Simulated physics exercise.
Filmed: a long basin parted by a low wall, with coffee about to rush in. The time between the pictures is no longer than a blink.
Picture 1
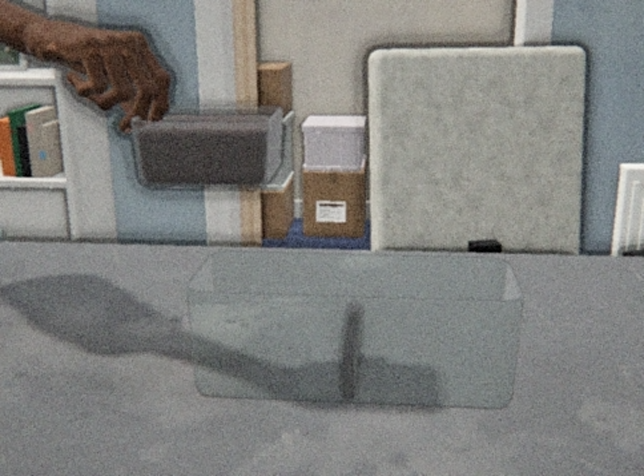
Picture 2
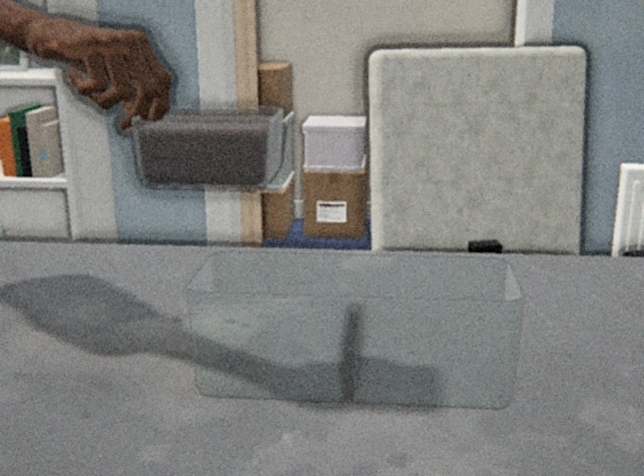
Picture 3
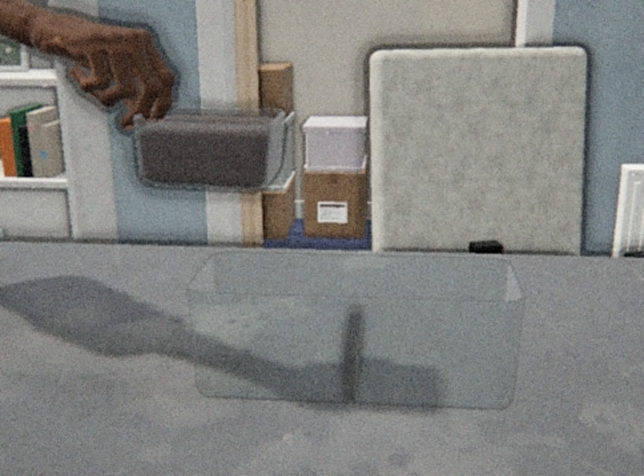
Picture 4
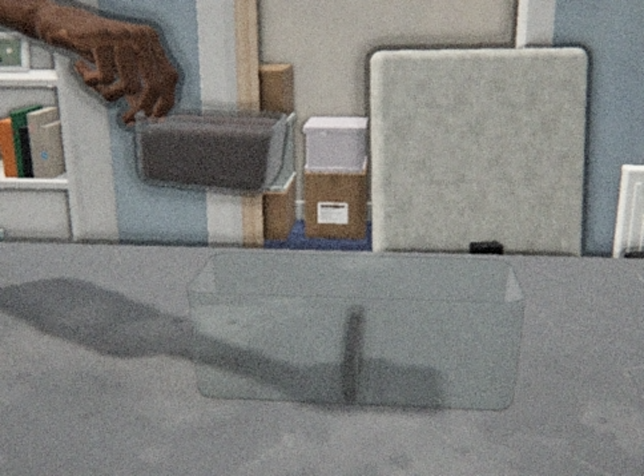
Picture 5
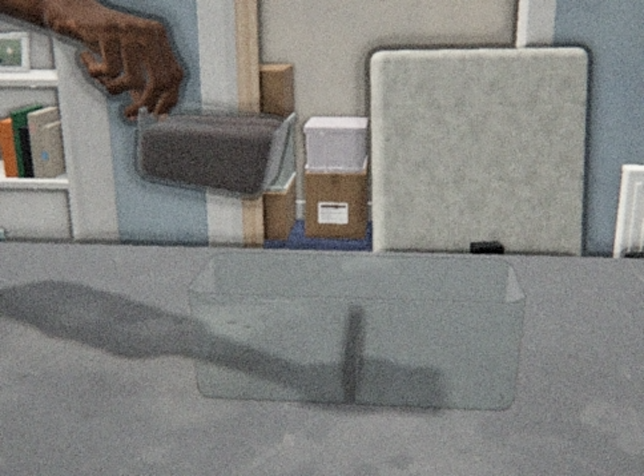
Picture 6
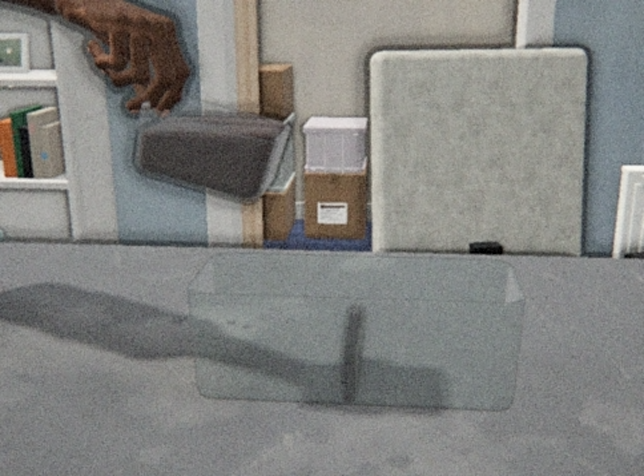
At the start, a hand at the upper left holds a clear container of dark liquid level above a long, transparent basin with a low dividing wall. The container then tilts gradually down to the right, its liquid shifting toward the lowered end, while the basin stays still and empty.
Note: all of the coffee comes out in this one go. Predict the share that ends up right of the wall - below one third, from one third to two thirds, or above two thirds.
The share right of the wall falls in the middle range, one third to two thirds.
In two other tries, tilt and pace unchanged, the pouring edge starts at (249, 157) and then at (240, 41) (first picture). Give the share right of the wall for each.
Try one: 5 %; try two: 20 %.
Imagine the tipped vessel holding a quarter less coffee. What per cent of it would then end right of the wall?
About 20 in a hundred.
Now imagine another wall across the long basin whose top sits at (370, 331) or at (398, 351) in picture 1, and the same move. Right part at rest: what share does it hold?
The first placement leaves close to 15 per cent, the second close to 15 per cent.
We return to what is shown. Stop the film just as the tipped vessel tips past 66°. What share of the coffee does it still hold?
Near 35 %.
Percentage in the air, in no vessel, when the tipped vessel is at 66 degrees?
Something close to 35 percent of it.
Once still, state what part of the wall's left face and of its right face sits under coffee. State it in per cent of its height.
I get 30 % for the left and 30 % for the right.
A moment on, the tilt is 66° and 37 per cent is still to pour, 7 is left of the wall and 17 right of it.
Next, the tilt is 98° and 7 per cent is still to pour, 34 is left of the wall and 46 right of it.
Then the tilt is 104° and 0 per cent is still to pour, 45 is left of the wall and 47 right of it.
Later the tilt is 104° and 0 per cent is still to pour, 46 is left of the wall and 47 right of it.
At rest 46 per cent lies left of the wall, 47 right of it and 7 outside.
